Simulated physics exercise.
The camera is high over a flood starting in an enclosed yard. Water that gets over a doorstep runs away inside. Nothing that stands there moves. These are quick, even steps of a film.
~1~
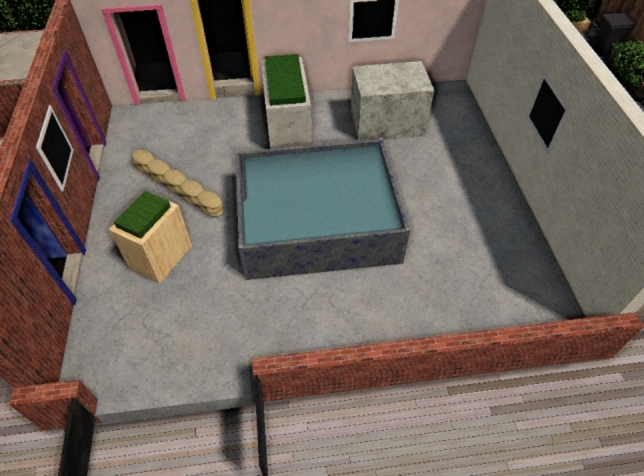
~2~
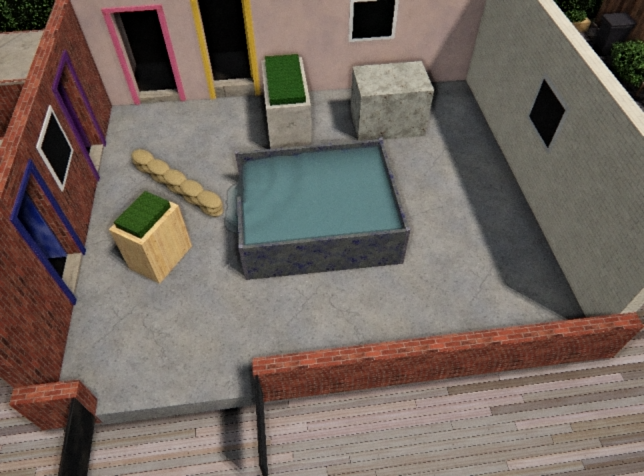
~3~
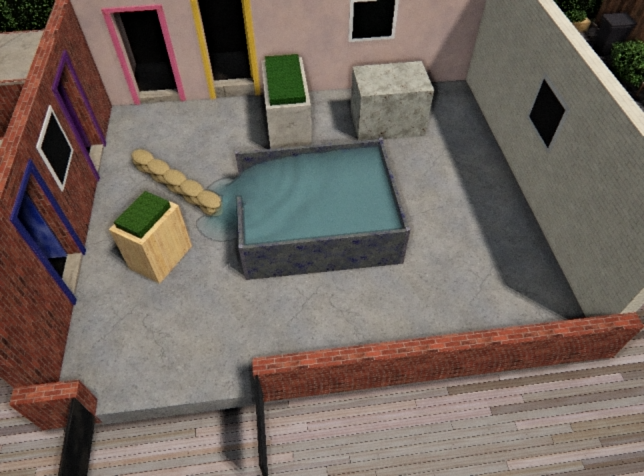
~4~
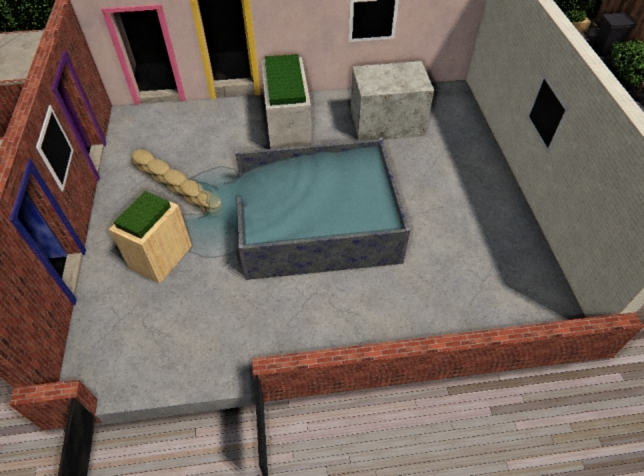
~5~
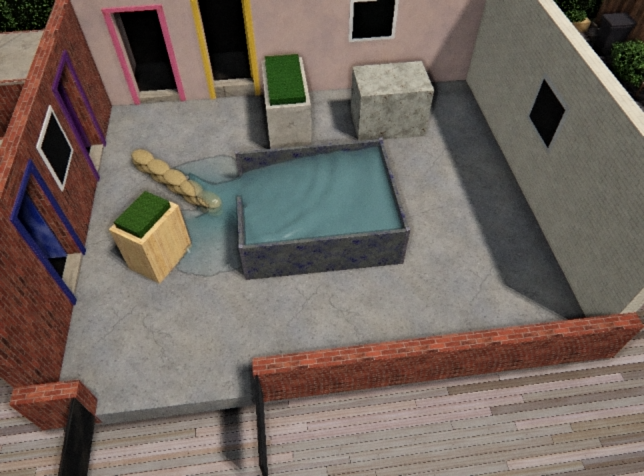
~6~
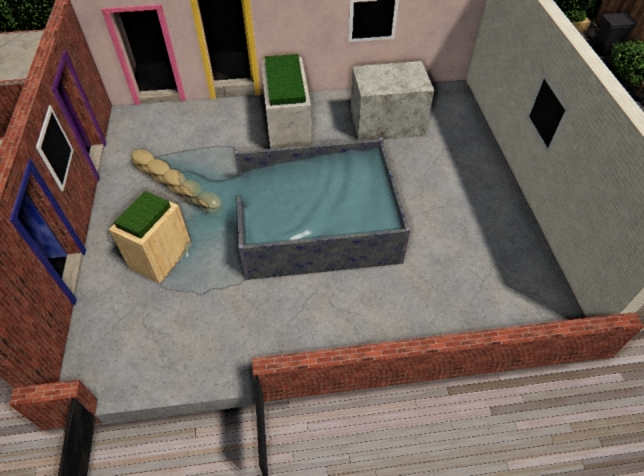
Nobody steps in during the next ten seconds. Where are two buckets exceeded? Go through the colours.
In the end: The yellow door admits no more than that; the blue door admits no more than that; the purple door lets in a lot; the pink door lets in a lot.
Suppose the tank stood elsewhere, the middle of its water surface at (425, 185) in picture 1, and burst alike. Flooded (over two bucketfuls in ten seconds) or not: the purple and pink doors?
In short: The purple door goes over; the pink door goes over.
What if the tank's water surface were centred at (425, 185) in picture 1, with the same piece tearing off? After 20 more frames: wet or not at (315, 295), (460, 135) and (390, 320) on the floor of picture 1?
In turn: No water, dry, no water.
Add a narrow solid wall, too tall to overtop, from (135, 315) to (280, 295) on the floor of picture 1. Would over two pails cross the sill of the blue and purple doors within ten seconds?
Blue door takes more, purple door passes that mark.
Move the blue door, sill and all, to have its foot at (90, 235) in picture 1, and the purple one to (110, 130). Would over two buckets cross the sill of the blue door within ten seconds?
Blue goes over.
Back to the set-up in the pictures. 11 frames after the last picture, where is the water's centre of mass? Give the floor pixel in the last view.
I would point to (264, 209).
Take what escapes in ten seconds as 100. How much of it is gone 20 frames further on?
About 30 per cent.
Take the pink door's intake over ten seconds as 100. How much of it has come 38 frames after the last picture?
I make it 90 per cent.
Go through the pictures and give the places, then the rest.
The tank at (317, 192) is whole and still, in the first frame.
Water pours out at (244, 199) and has run to a hidden place, in the second frame.
The front is at (206, 231), out from the gap at (244, 199), in the third frame.
The front is at a hidden place, out from the gap at (244, 200), in the fourth frame.
Water pours out at (244, 200) and has run to a hidden place, in the fifth frame.
Water pours out at (244, 199) and has run to (114, 239), in the sixth frame.
A moment on, water covers 25 % of the floor; the yellow door not reached, the blue door not reached, the purple door not reached, the pink door wet at the sill, nothing in.
Next, water covers 35 % of the floor; the yellow door wet at the sill, nothing in, the blue door wet at the sill, nothing in, the purple door wet at the sill, nothing in, the pink door over two buckets in.
Then, water covers 45 % of the floor; the yellow door wet at the sill, nothing in, the blue door wet at the sill, nothing in, the purple door over two buckets in, the pink door far over two buckets in.
Later, water covers 55 % of the floor; the yellow door wet at the sill, nothing in, the blue door wet at the sill, nothing in, the purple door far over two buckets in, the pink door far over two buckets in.
In the end, water covers 75 % of the floor; the yellow door wet at the sill, nothing in, the blue door under two buckets in, the purple door far over two buckets in, the pink door far over two buckets in.
